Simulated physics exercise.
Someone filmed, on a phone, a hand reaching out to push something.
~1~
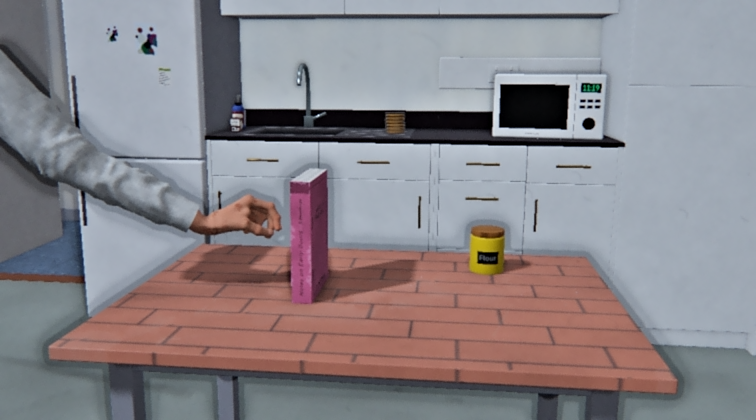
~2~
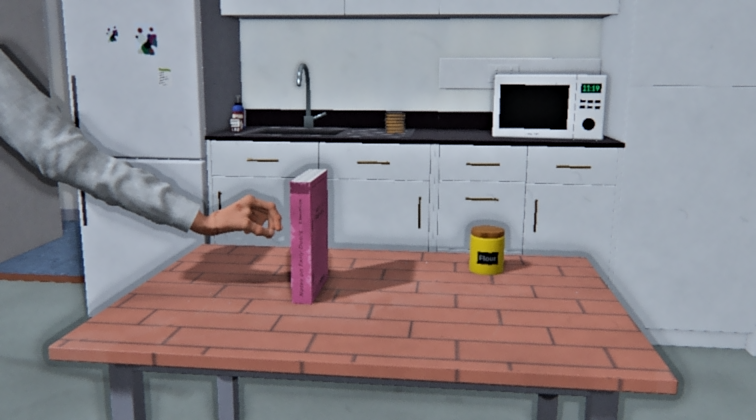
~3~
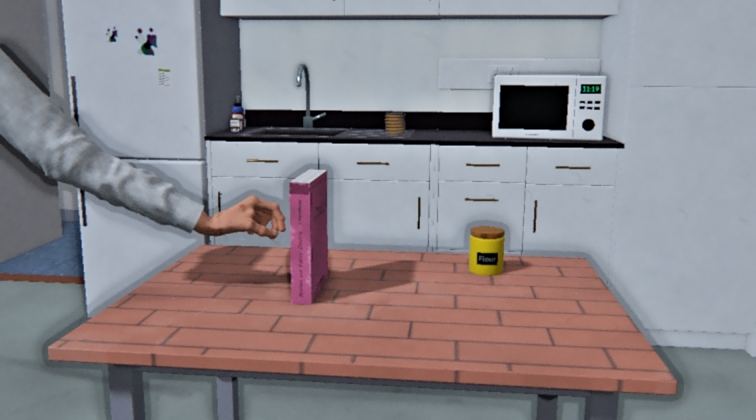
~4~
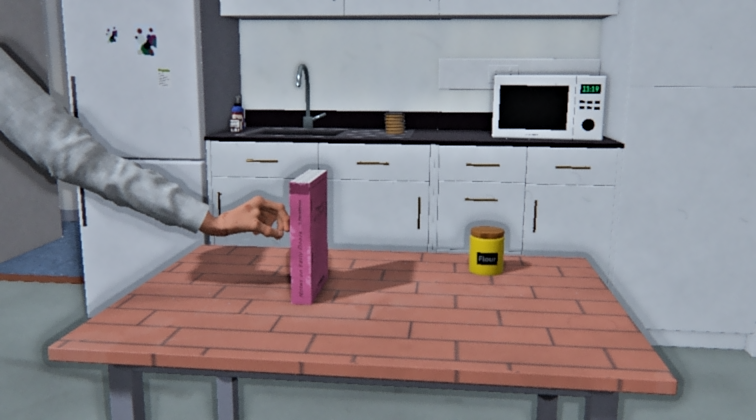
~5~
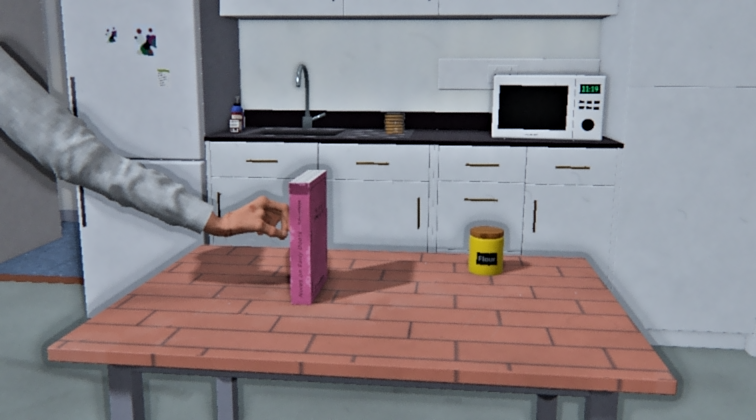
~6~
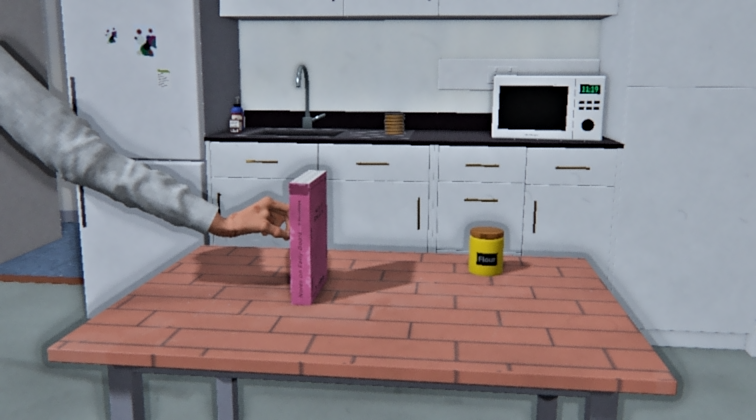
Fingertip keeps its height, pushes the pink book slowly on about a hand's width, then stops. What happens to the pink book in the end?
It loses its balance.
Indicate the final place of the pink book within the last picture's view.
The object finishes roughly at pixel (386, 285).
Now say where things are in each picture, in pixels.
Pink book (311, 233), in the first frame.
Pink book (311, 233), in the second frame.
Pink book (310, 234), in the third frame.
Pink book (310, 234), in the fourth frame.
Pink book (310, 234), in the fifth frame.
Pink book (310, 235), in the sixth frame.
Then, 0.50 s on from there, pink book turned 23° from how it was put near (334, 236).
Then, 0.70 s on from there, pink book on its side near (374, 273).
Then, 0.90 s on from there, pink book on its side near (386, 285).
In the end, toppled on the table, pink book. At the end, from the last picture's camera, pink book near (386, 285).
